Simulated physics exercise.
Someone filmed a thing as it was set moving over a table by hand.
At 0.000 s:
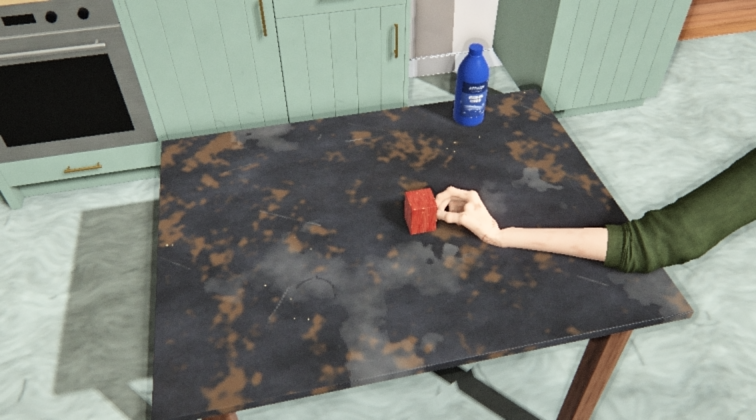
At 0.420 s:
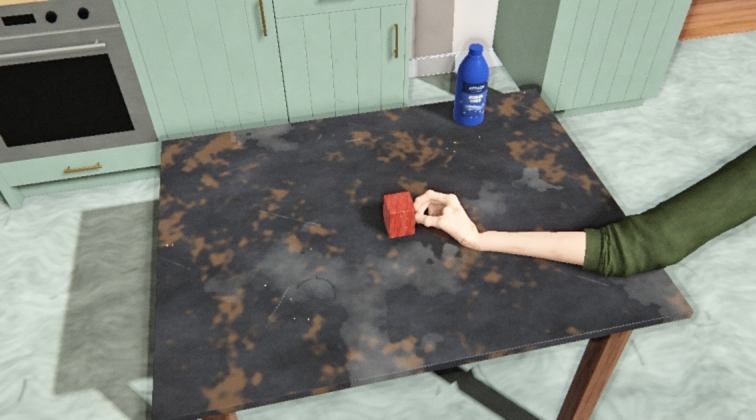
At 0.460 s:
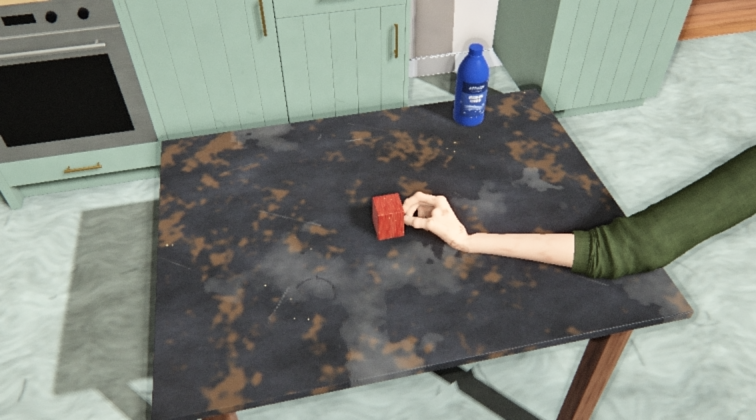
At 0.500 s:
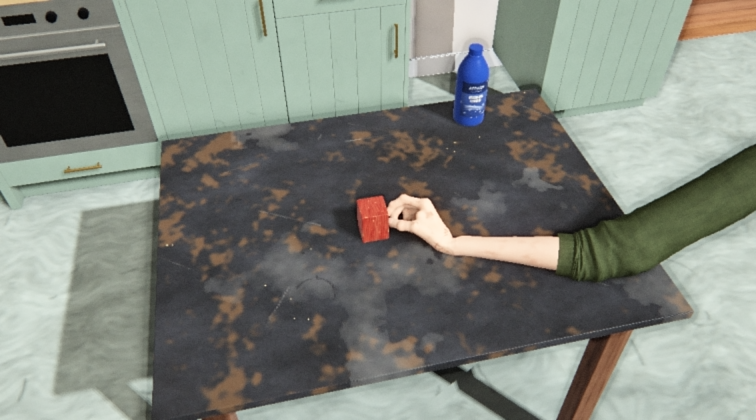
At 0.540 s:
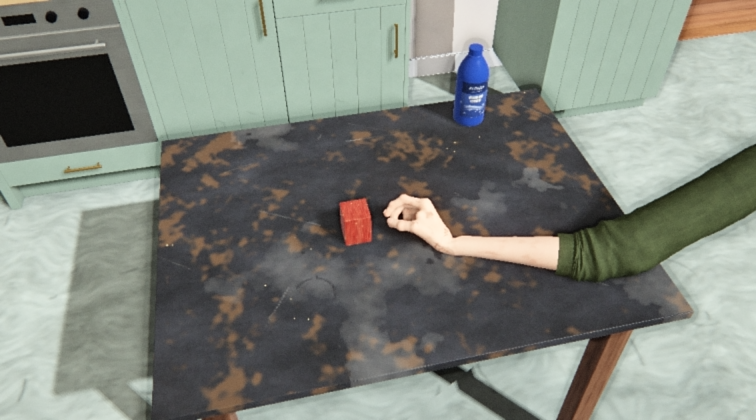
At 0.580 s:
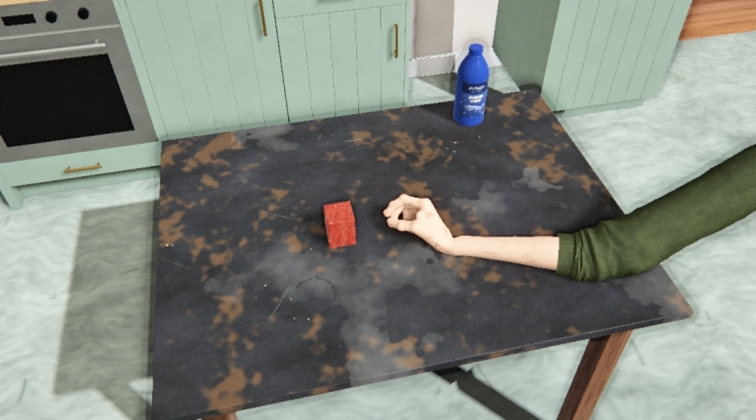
A hand in a green sleeve pushed a small red block leftward across a dark, stained table, then stayed still while the block slid a little farther left, away from the fingers.
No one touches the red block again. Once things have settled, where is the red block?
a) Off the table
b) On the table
The answer is b.
Around 0.68 s, red block displaced well along near (306, 230).
Around 0.78 s, red block displaced well along near (281, 235).
Around 0.98 s, red block displaced well along near (257, 239).
Finally (1.8 s), moved from the start, red block. Final places as the last picture's camera would see them, red block near (257, 239).
